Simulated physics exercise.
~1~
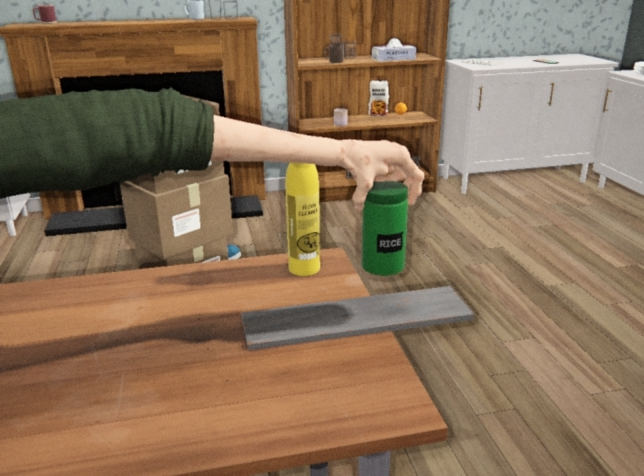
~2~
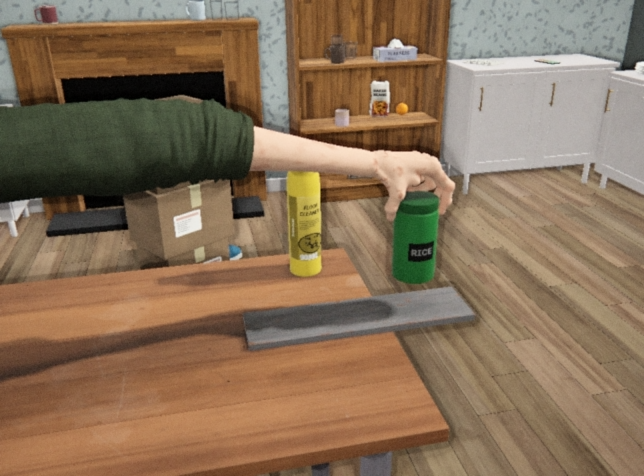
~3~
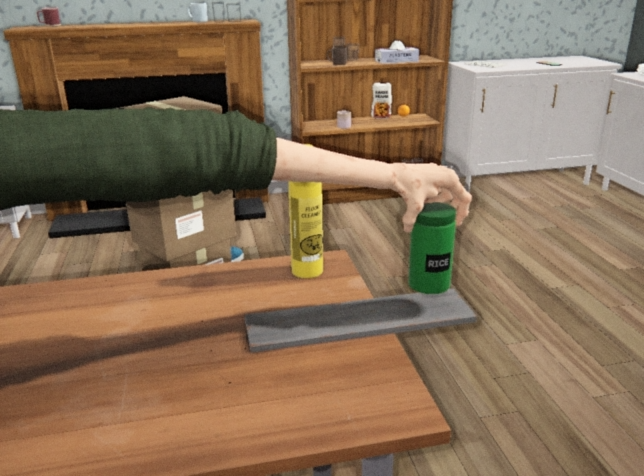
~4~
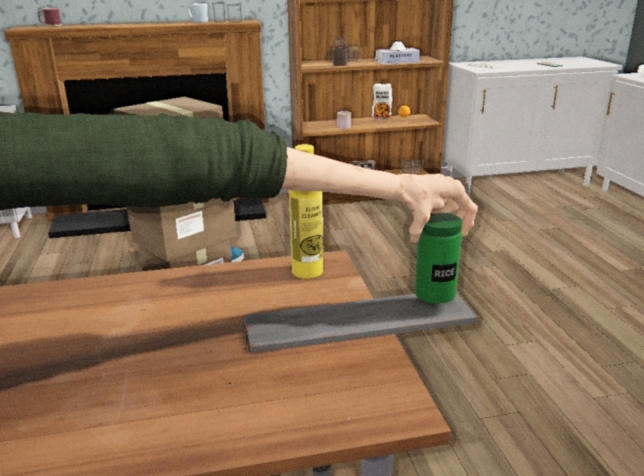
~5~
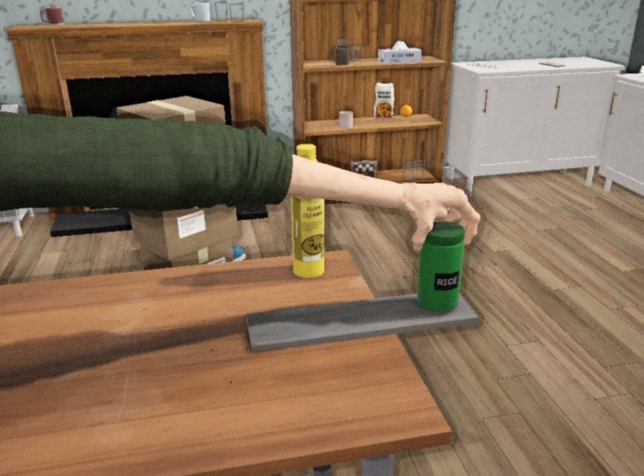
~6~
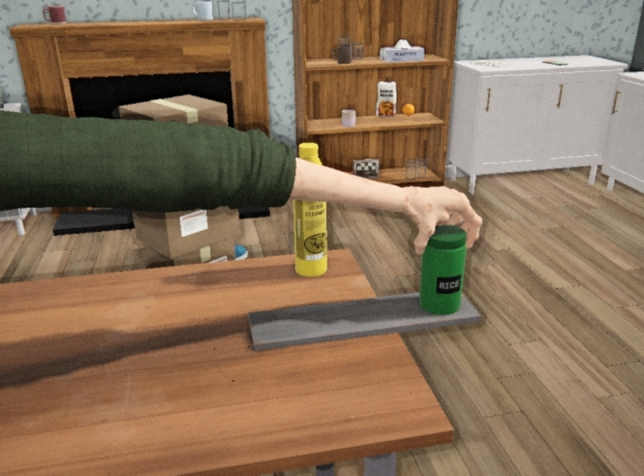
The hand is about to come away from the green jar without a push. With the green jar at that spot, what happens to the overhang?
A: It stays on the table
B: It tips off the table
It tips off the table (B).
Then, 0.60 s on from there, grey board and green jar now down on the floor or falling.
Then, 0.80 s on from there, things are still on the move.
In the end, down on the floor or falling, grey board and green jar; yellow bottle unmoved. The board tips off the edge.
